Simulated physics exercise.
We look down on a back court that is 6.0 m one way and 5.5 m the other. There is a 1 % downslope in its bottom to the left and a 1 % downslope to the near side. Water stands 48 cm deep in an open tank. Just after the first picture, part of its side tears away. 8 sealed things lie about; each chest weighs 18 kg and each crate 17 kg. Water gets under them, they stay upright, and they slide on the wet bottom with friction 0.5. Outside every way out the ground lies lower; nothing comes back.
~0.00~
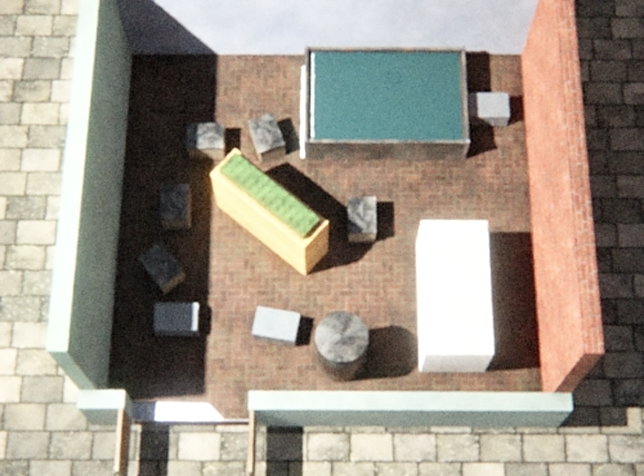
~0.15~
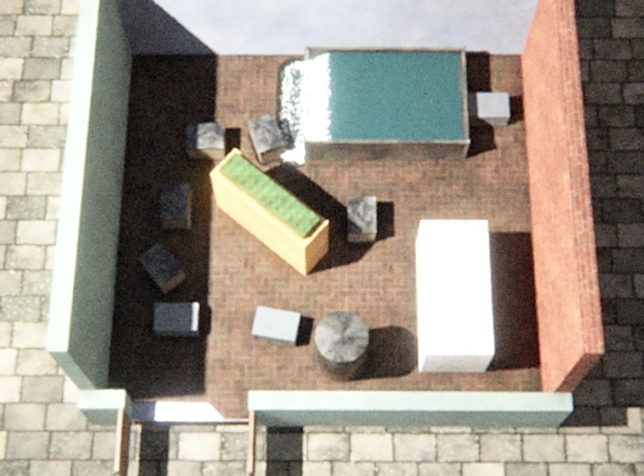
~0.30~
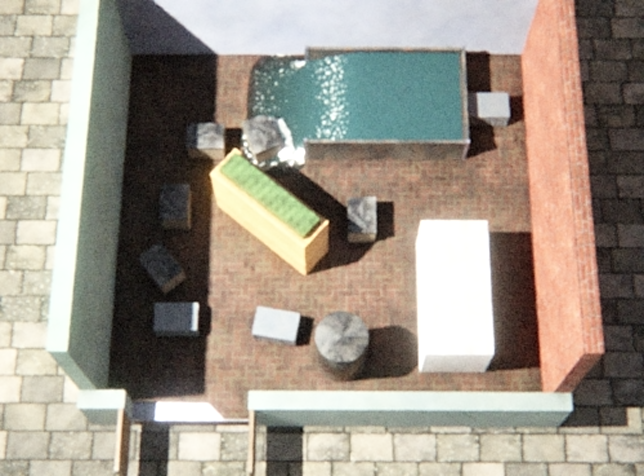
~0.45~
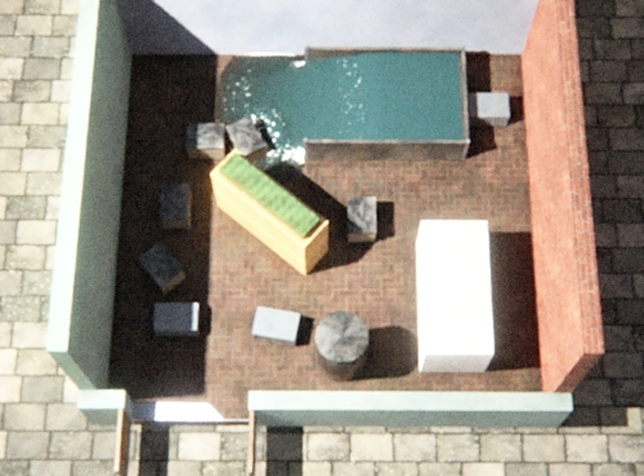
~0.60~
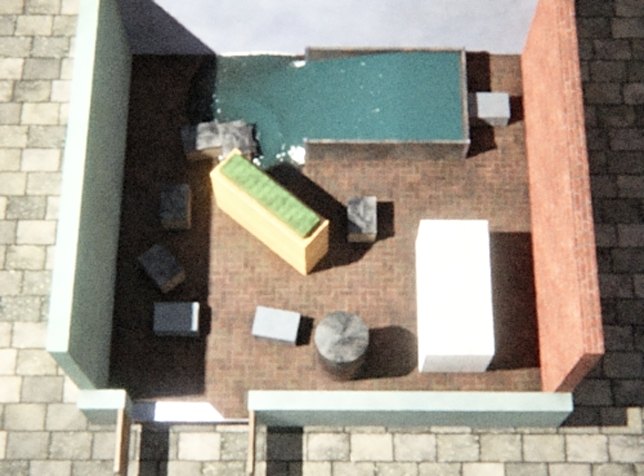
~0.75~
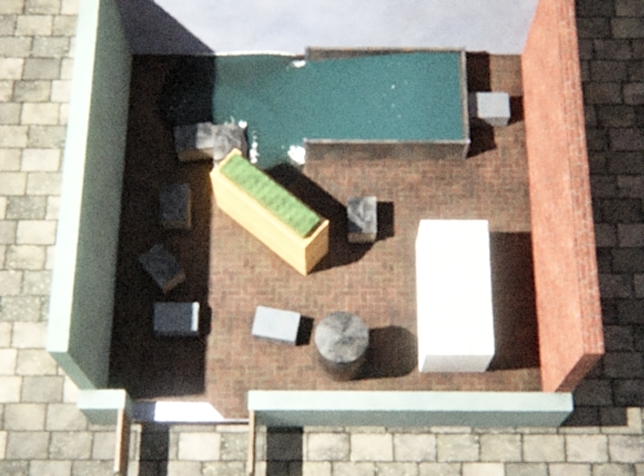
The video shows a walled brick courtyard from above, where water bursts from the left side of a tank and spreads leftward, pushing a grey box against another before both shift slightly left beside a yellow planter.
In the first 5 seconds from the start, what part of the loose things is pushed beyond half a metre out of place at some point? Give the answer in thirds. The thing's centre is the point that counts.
One to two thirds.
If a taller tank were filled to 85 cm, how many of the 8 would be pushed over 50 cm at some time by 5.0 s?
The answer would then be 5.
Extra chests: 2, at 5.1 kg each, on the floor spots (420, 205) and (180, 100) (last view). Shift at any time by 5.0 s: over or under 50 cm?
In the order asked they come out inside the limit, beyond the limit.
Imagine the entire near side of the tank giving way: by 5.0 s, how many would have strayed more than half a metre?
Count: 2.
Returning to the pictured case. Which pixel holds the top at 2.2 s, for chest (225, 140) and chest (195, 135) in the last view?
First near (162, 182), second near (140, 156).
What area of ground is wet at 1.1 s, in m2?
About 9.0 m2 is covered.
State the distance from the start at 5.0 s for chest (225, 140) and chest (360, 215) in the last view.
Shifts in order: 250 cm; 0 cm.
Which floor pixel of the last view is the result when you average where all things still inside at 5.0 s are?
I'd put it close to (311, 291) in the last view.
After 1.1 s 1 of 8 are over 50 cm from their spots; 0 afloat.
After 2.2 s 2 of 8 are over 50 cm from their spots; 2 afloat.
After 3.5 s 4 of 8 are over 50 cm from their spots; 2 afloat.
After 5.0 s 5 of 8 are over 50 cm from their spots, and 5 have been at some point; 2 afloat.
